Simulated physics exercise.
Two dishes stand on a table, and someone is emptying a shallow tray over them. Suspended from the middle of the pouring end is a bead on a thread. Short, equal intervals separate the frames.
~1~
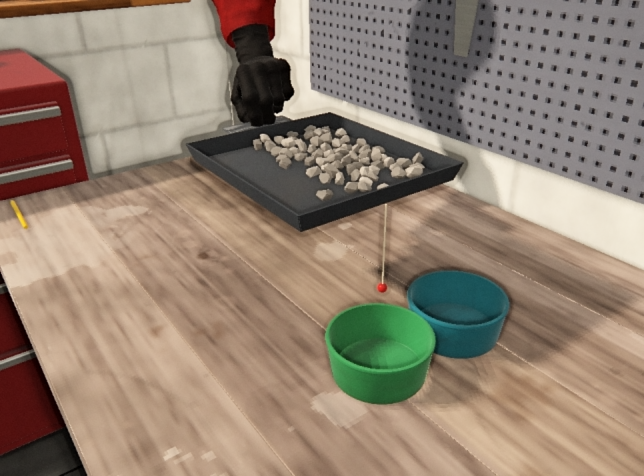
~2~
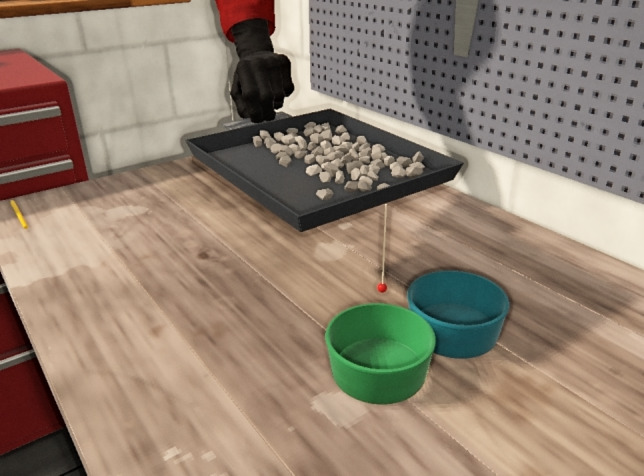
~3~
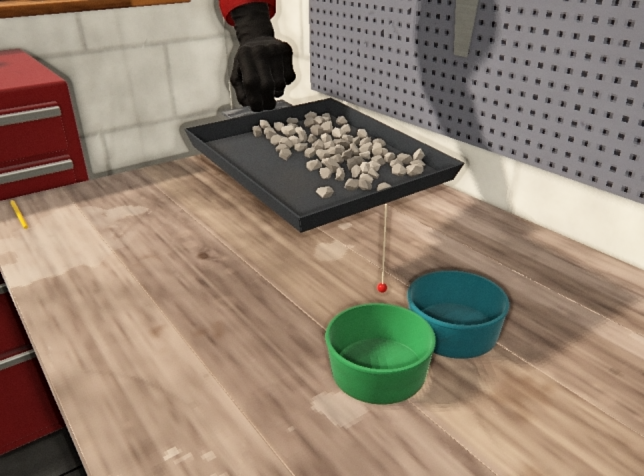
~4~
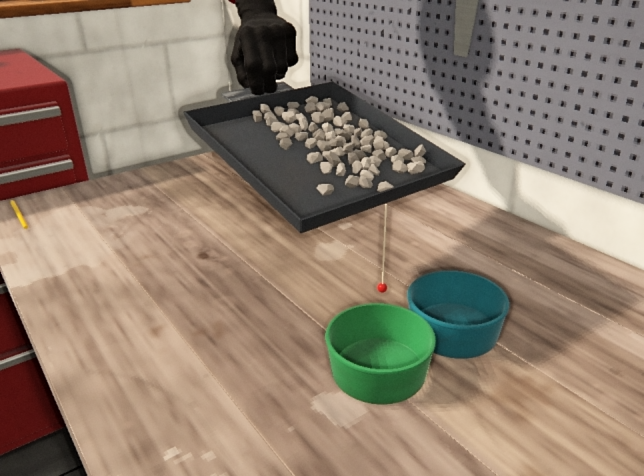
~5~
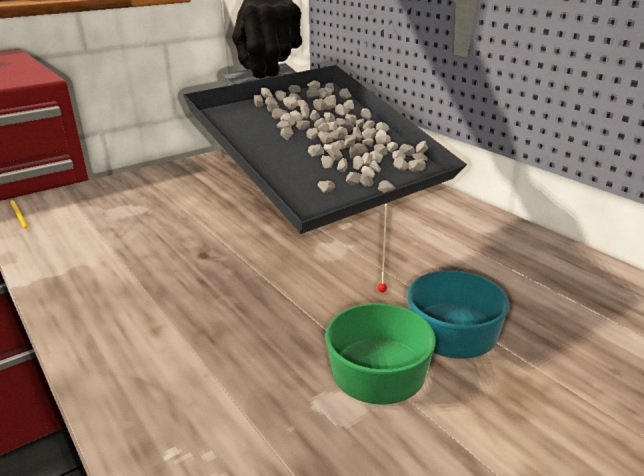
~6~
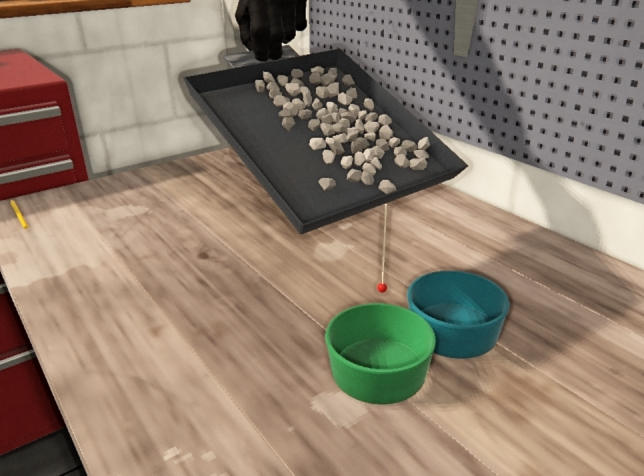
Shallow dark tray of gravel tilting gradually toward its near edge above green and blue dishes as a black-gloved hand rises behind.
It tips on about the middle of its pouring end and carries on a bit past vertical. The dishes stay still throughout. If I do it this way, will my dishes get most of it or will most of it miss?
The dishes get most of it.
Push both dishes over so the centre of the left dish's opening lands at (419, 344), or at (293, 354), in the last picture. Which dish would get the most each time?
Try 1: The dish to the left; try 2: The dish to the right.
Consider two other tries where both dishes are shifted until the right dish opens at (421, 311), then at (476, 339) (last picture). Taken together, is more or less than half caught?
Try 1: The greater share; try 2: A lesser share.
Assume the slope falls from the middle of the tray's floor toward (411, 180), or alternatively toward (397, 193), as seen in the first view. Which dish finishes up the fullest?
The first try: The right one. The second: The right dish.
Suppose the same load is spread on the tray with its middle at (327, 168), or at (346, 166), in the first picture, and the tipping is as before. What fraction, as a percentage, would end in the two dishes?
Roughly 80 per cent, then 80 per cent.
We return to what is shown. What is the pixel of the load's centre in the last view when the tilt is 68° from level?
Roughly at (396, 182).
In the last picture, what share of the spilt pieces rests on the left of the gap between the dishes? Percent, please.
About 50 percent of the spill.
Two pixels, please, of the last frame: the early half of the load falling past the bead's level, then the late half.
The early half goes through (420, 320), the late half through (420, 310).
Shortly afterwards, tray tipped steeply; all but a few on the tray; a little in the air.
Next, tray tipped past a quarter turn; a little on the tray; near a third in the left dish; near a quarter in the right dish; a little outside both; near a quarter in the air.
Some moments later, tray tipped past a quarter turn; near half in the left dish; near a third in the right dish; near a quarter outside both.
In the end, tray tipped past a quarter turn; near half in the left dish; near a third in the right dish; near a quarter outside both.
